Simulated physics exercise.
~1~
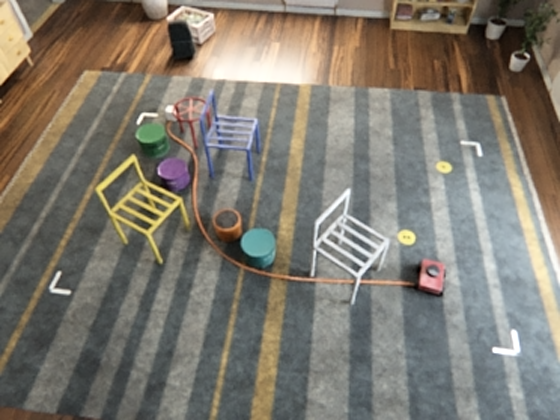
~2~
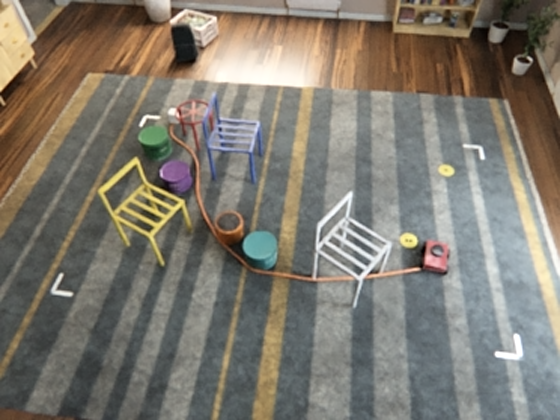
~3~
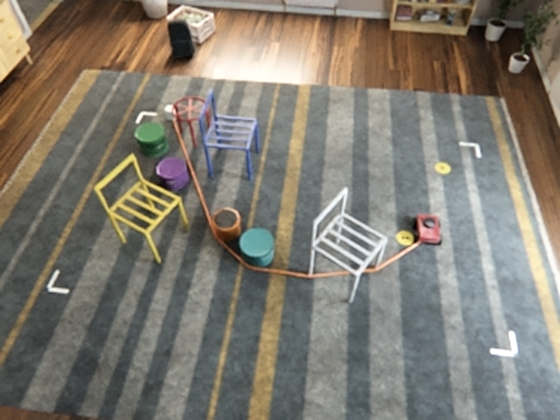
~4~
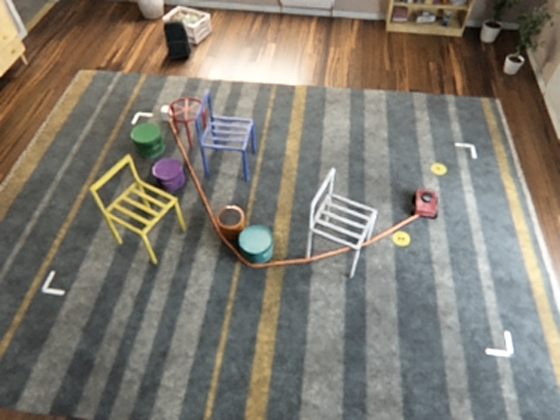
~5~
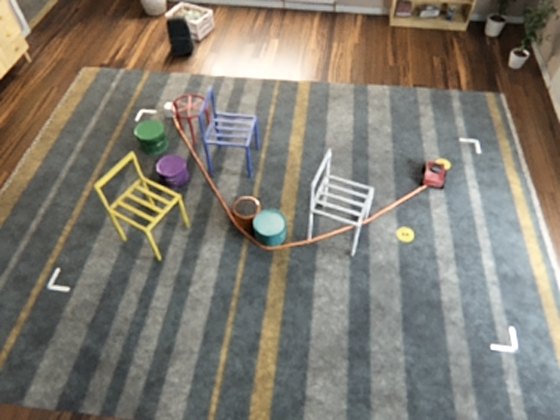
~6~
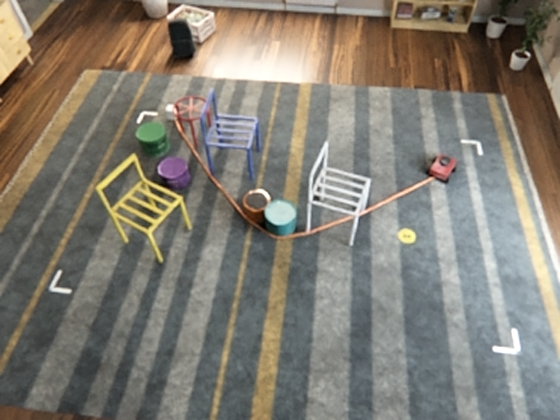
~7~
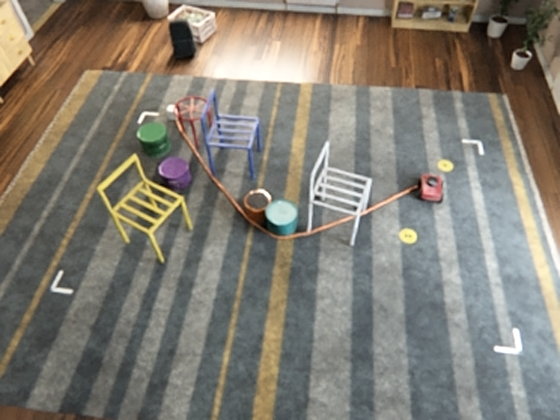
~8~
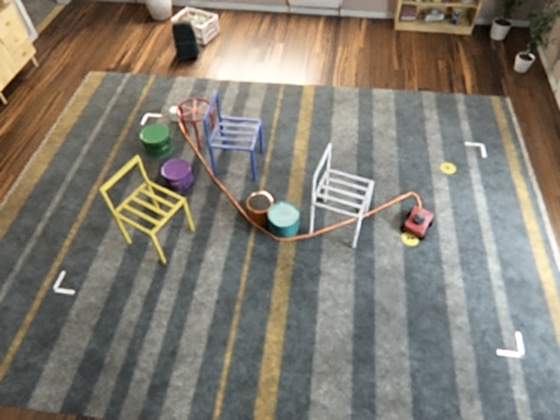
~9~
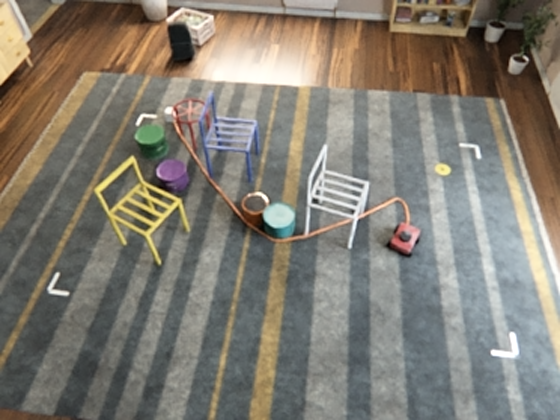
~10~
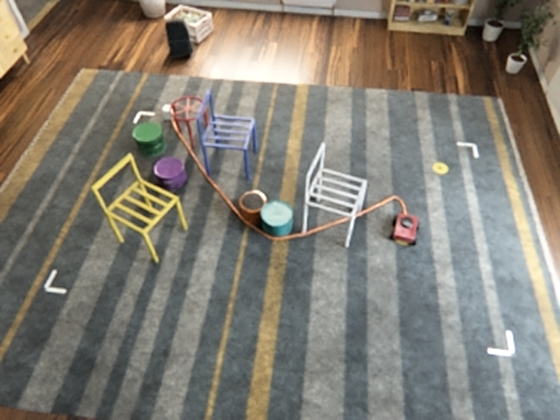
A small red cart trailing an orange lead sits at the right of a grey striped rug with yellow lines, seen from high above in a living room with a wooden floor. The lead curves from a red stool near a blue chair, past green and purple tubs, a yellow chair, an orange pot, a teal bucket and a white chair. The cart moves up the rug toward the farther yellow dot, and the tightening lead drags the white chair, pot and bucket a short way. It then comes back down, the lead bending loosely, and stops right of the shifted white chair.
